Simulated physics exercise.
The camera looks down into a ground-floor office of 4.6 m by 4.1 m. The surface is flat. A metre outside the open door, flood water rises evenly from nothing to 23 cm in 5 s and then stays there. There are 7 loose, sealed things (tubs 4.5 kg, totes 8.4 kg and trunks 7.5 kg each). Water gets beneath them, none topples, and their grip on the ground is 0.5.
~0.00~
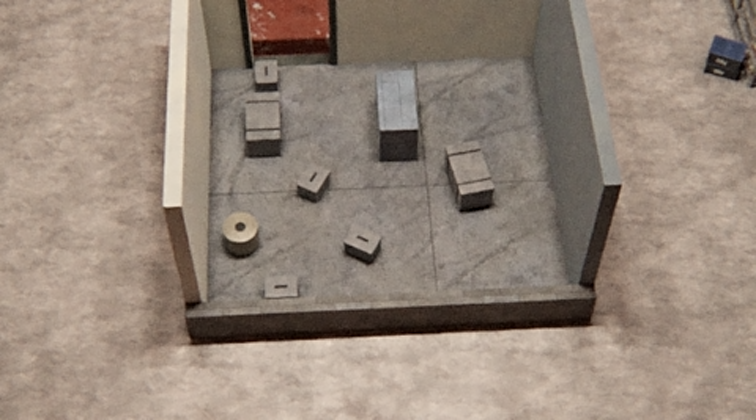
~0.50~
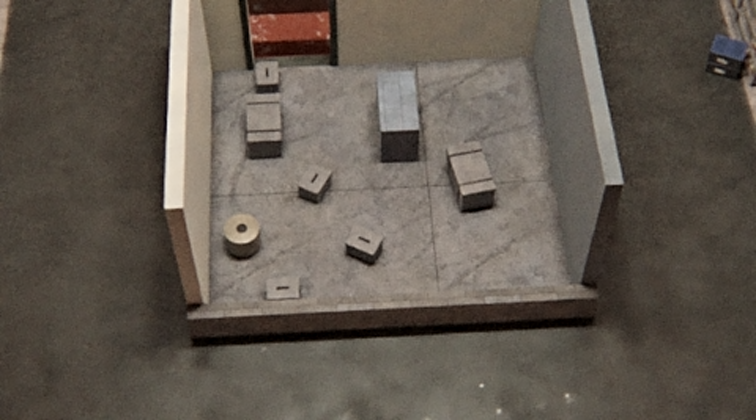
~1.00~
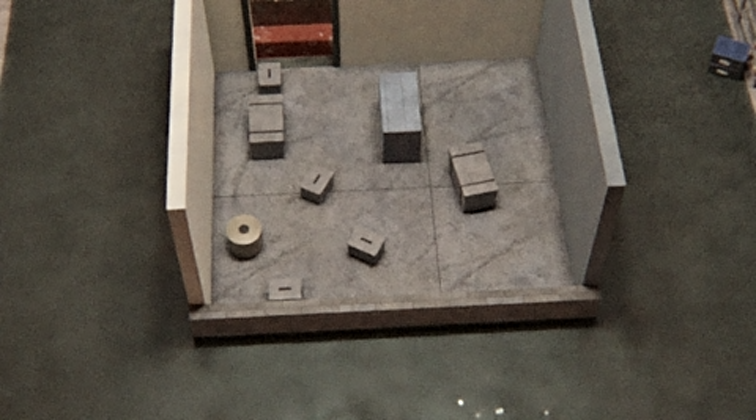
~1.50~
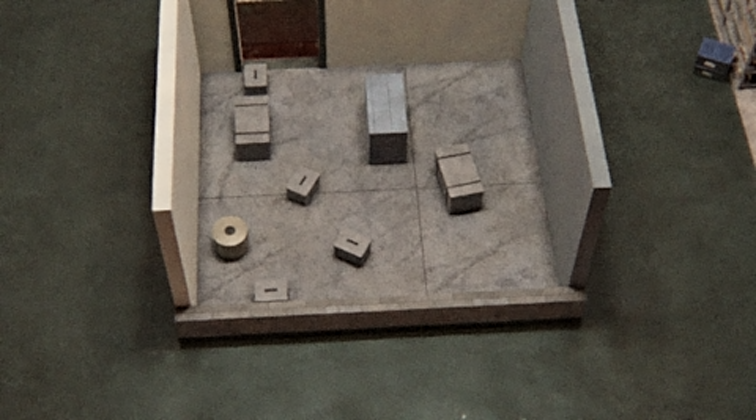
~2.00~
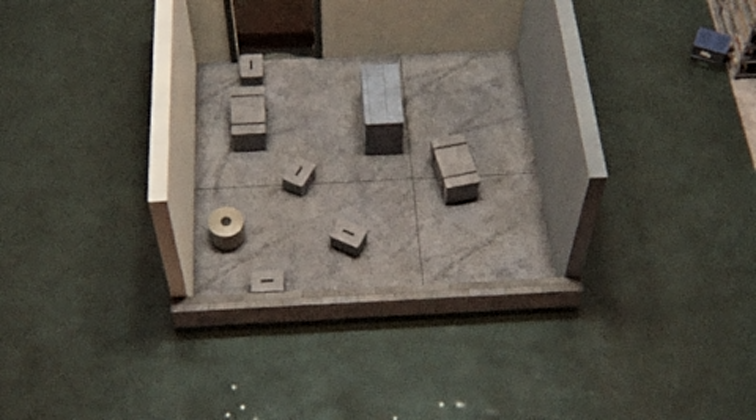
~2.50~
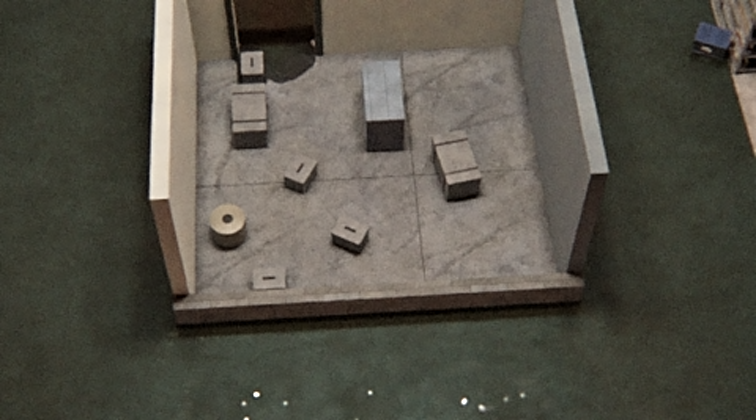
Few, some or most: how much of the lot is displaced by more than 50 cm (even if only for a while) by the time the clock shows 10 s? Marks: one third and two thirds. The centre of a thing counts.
That comes to two thirds or above.
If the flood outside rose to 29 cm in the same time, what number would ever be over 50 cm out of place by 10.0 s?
In that case 6 of them.
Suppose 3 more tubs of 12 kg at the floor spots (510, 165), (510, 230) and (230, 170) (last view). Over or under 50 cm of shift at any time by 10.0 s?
In turn: Short of it, less, more.
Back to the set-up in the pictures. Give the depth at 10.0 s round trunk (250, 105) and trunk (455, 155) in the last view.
About 13 and 2 cm.
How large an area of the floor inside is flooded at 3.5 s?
About 2.0 m2.
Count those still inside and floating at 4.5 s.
0 of them.
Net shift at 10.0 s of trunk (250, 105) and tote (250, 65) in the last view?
In that order: 200 cm, 250 cm.
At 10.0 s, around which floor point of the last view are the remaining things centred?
At about (367, 253).
After 3.5 s 0 of 7 are over 50 cm from their spots; 0 afloat.
After 4.5 s 0 of 7 are over 50 cm from their spots; 0 afloat.
After 7.0 s 4 of 7 are over 50 cm from their spots; 3 afloat.
After 10.0 s 6 of 7 are over 50 cm from their spots, and 6 have been at some point; 5 afloat.
